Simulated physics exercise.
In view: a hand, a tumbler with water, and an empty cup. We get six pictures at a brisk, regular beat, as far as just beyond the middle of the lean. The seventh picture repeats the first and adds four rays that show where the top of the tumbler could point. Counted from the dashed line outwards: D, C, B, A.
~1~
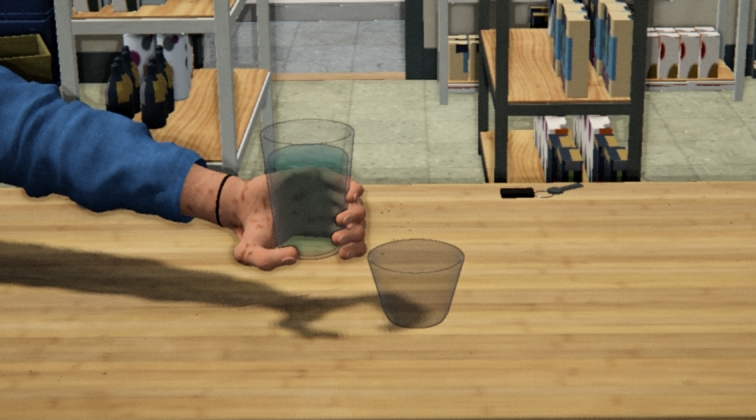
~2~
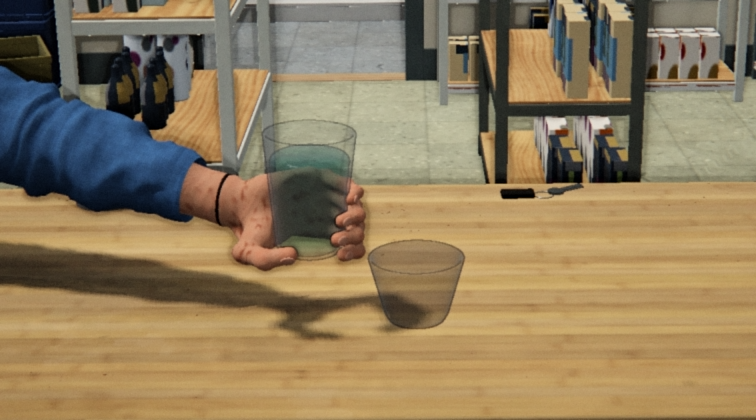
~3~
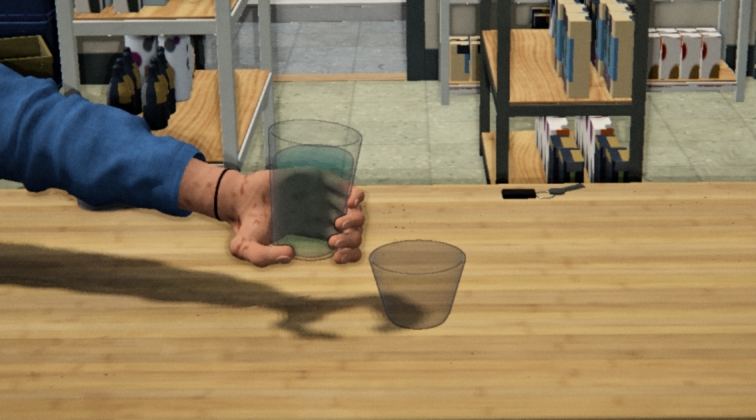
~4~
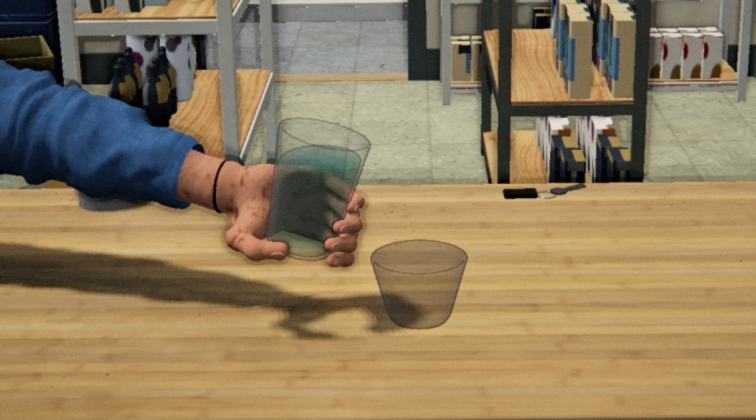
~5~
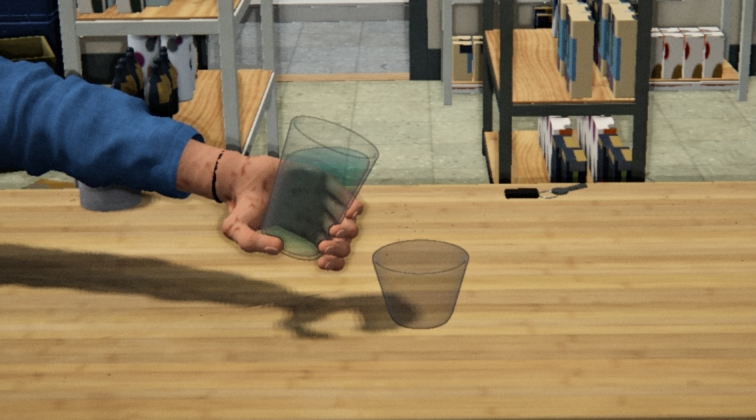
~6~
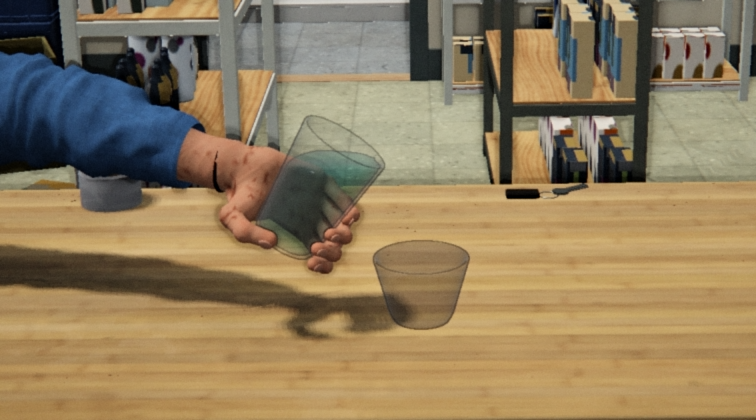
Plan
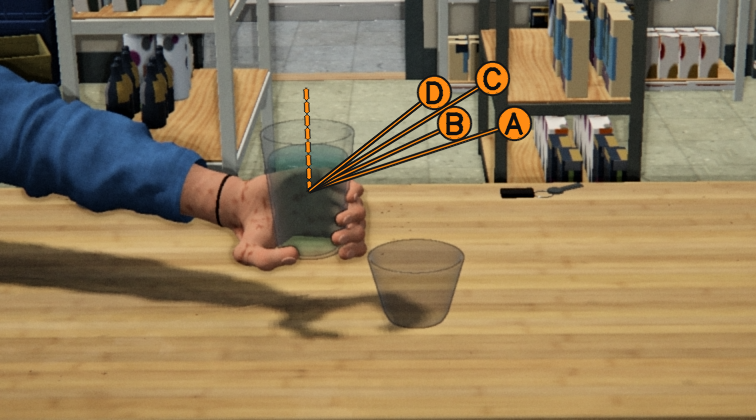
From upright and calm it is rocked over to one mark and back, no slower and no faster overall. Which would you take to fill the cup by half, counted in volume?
It is B.
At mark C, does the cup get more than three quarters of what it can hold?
No, less.
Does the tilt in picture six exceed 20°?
Yes, it does.
In orange, A at (498, 129); B at (439, 130); C at (478, 87); D at (421, 102).
If A is chosen, the cup ends with about 61 % of what it can hold; 7 % of the water is spilt.
If B is chosen, the cup ends with about 50 % of what it can hold.
If C is chosen, the cup ends with about 36 % of what it can hold.
If D is chosen, the cup ends with about 22 % of what it can hold.
